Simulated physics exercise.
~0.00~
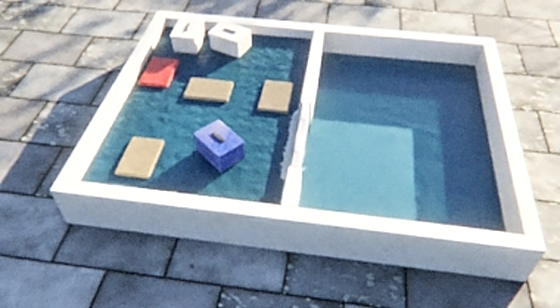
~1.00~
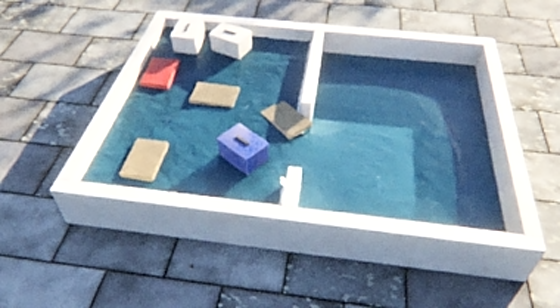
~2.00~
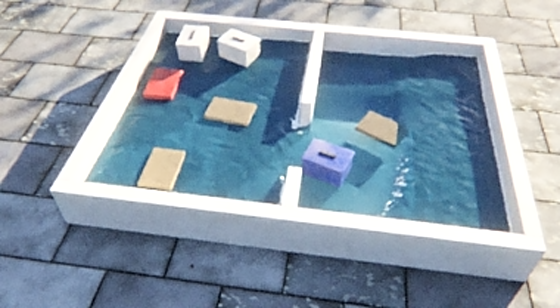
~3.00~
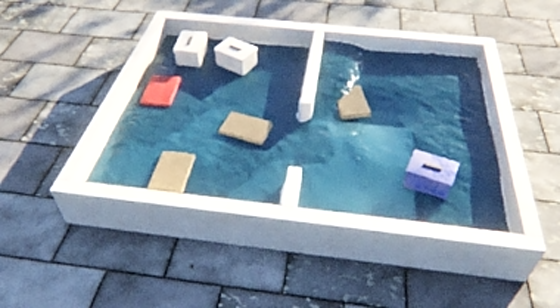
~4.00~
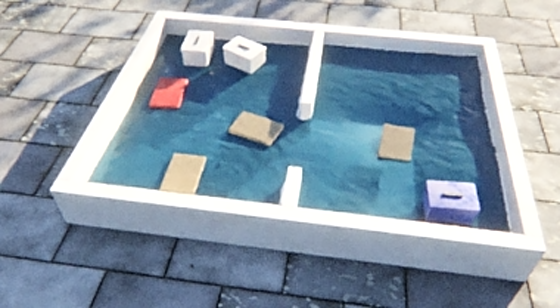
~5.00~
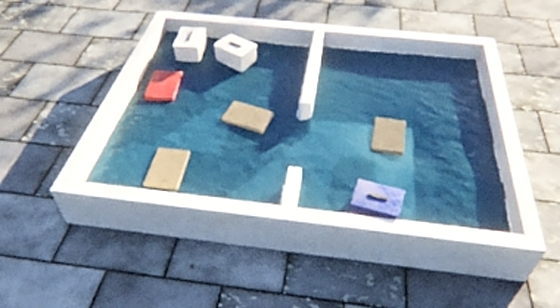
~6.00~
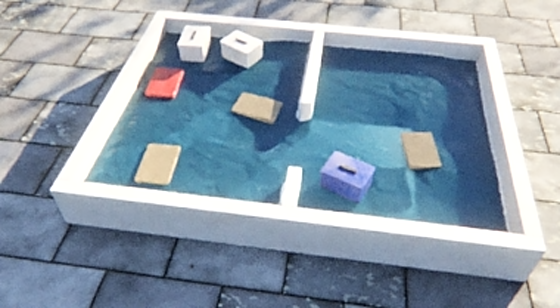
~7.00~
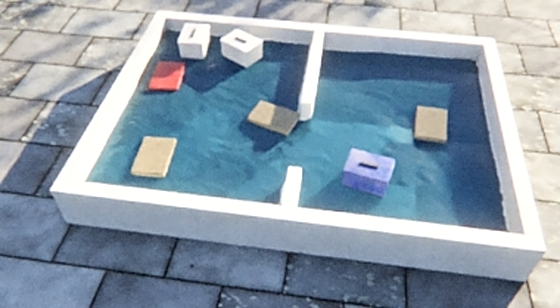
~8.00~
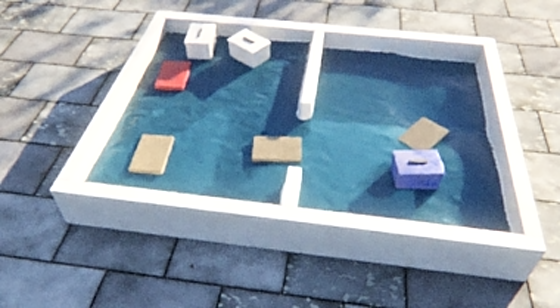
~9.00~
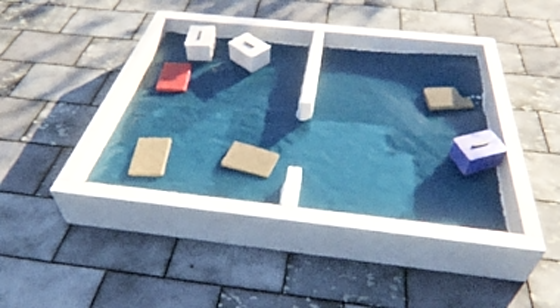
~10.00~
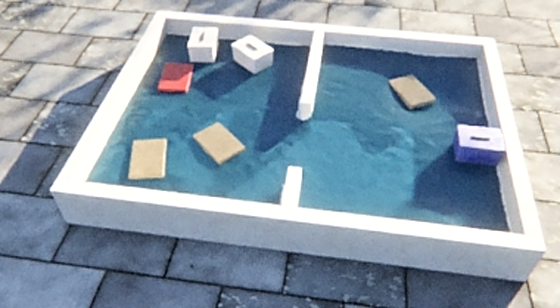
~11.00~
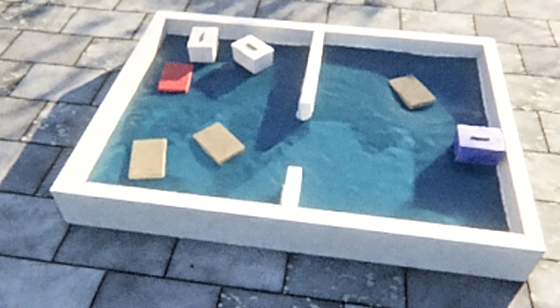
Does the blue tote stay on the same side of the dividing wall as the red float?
No, the blue tote drifts through the gap and ends against the right wall. The red float stays on the left side.
Blue tote and a tan float drifting through a divided basin's gap, ending on the right while the others stay left.
